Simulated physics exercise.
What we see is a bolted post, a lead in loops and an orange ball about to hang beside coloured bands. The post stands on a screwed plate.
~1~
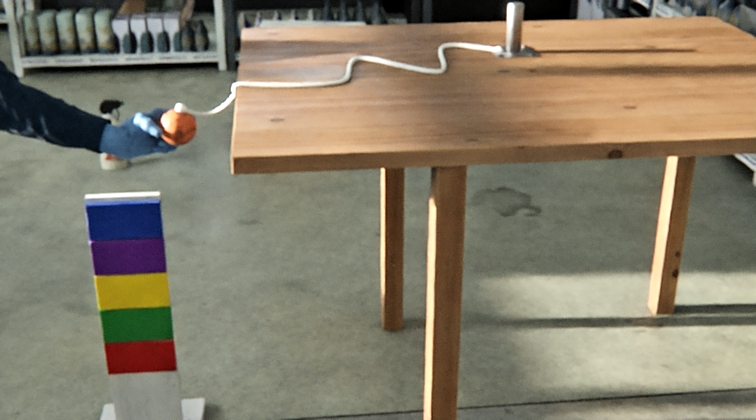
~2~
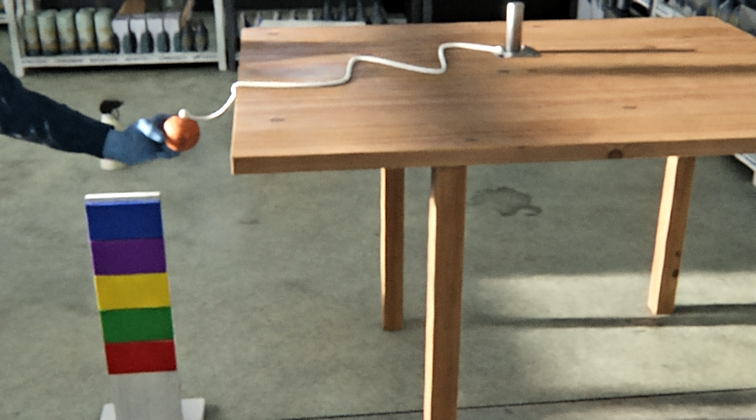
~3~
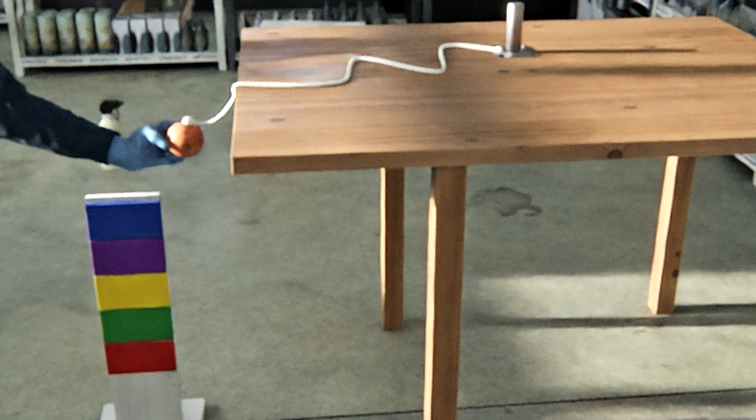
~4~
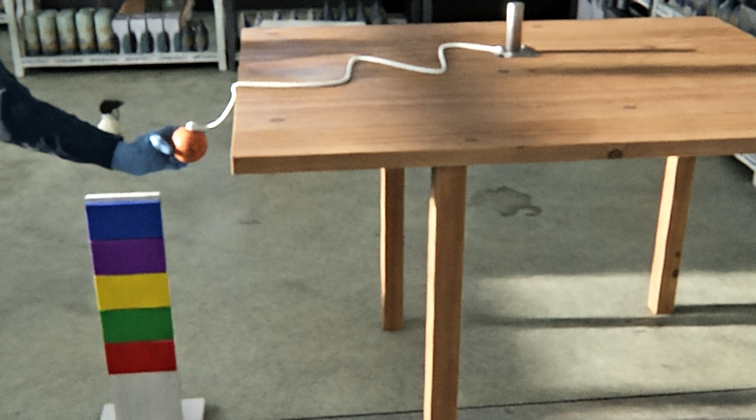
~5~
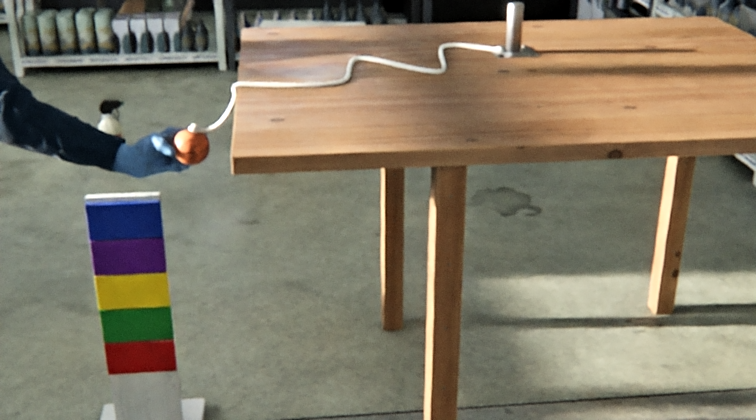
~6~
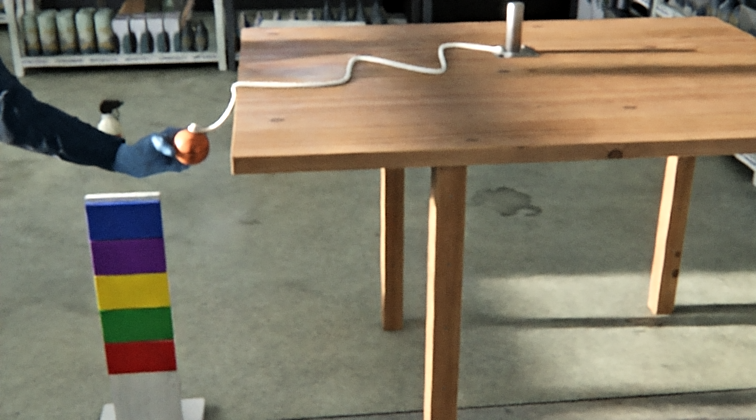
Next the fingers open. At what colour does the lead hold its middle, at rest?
Its centre hangs level with the green band.
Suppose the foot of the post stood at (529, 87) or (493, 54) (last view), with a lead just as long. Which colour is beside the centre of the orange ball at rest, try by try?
It would be red; red.
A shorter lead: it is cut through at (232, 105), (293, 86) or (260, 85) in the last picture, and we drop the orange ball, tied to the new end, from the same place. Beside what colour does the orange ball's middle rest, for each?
Try by try: Yellow; blue; purple.
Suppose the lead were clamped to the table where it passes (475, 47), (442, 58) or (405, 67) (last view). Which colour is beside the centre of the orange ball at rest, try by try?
In that order: Green; yellow; purple.
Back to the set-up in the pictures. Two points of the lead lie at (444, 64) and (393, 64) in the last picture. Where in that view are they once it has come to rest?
At (379, 64), then (299, 72).
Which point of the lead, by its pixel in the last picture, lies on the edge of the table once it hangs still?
At (351, 64), roughly.
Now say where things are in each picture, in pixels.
Orange ball (179, 127); blue (124, 222); purple (129, 258); yellow (133, 292); green (137, 326); red (141, 358), in the first frame.
Orange ball (181, 133); lead through (459, 46) (444, 64) (383, 62) (349, 74) (272, 86), in the second frame.
Orange ball (185, 140), in the third frame.
Orange ball (189, 145); lead through (459, 46) (444, 64) (383, 62) (349, 74) (272, 86), in the fourth frame.
Orange ball (191, 147), in the fifth frame.
Orange ball (191, 147); lead through (459, 46) (444, 64) (383, 62) (349, 74) (272, 86), in the sixth frame.
A little later, ball near (262, 313); level with green.
Next, ball near (249, 311); level with green.
When it is over, ball near (258, 312); level with green. Its middle rests at the green band.
